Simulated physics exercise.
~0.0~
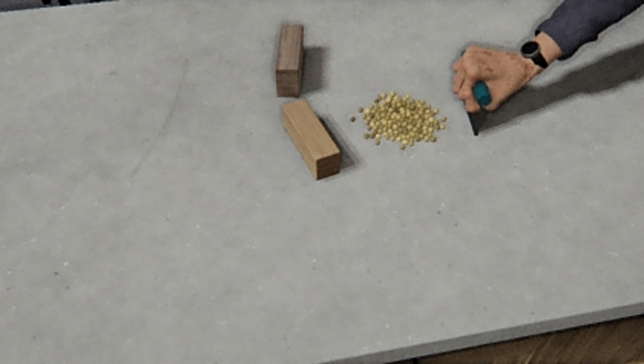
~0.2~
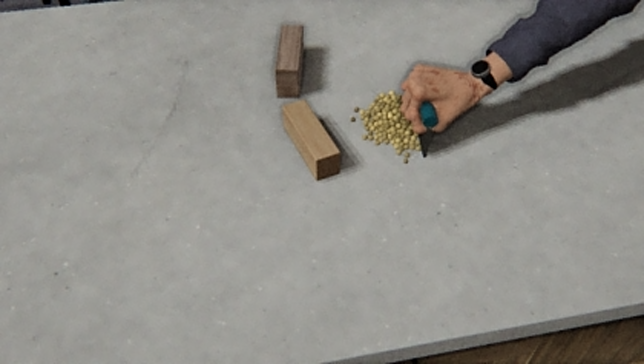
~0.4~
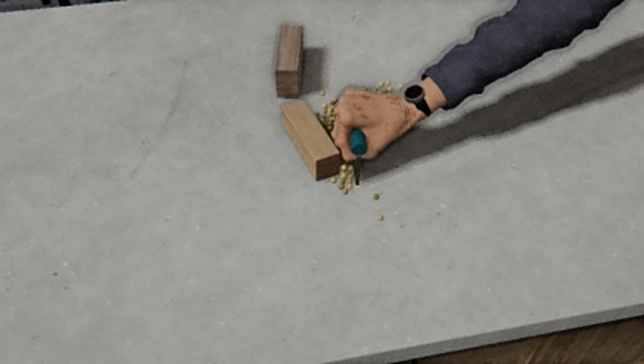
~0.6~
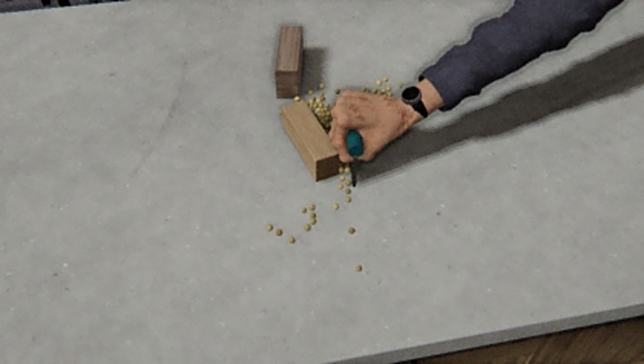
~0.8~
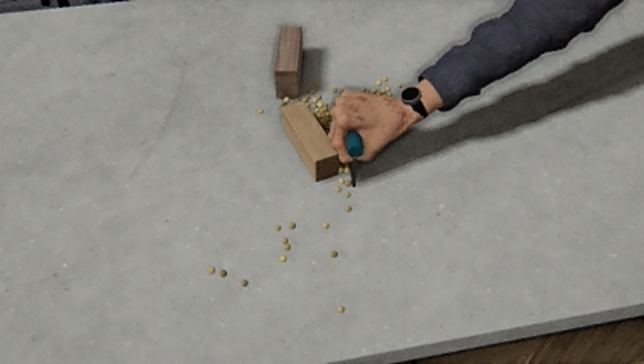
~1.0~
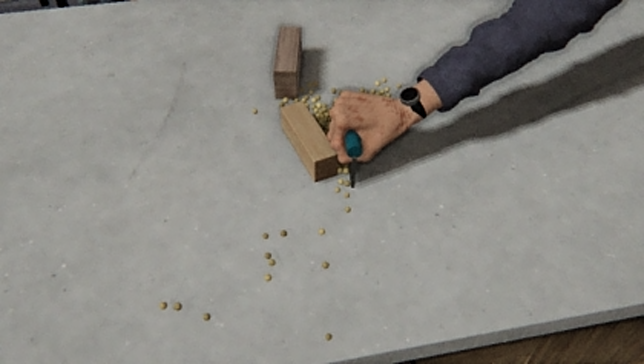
Hand with a scraper sweeping soya beans left against two wooden blocks, most piling up there while a few roll away.
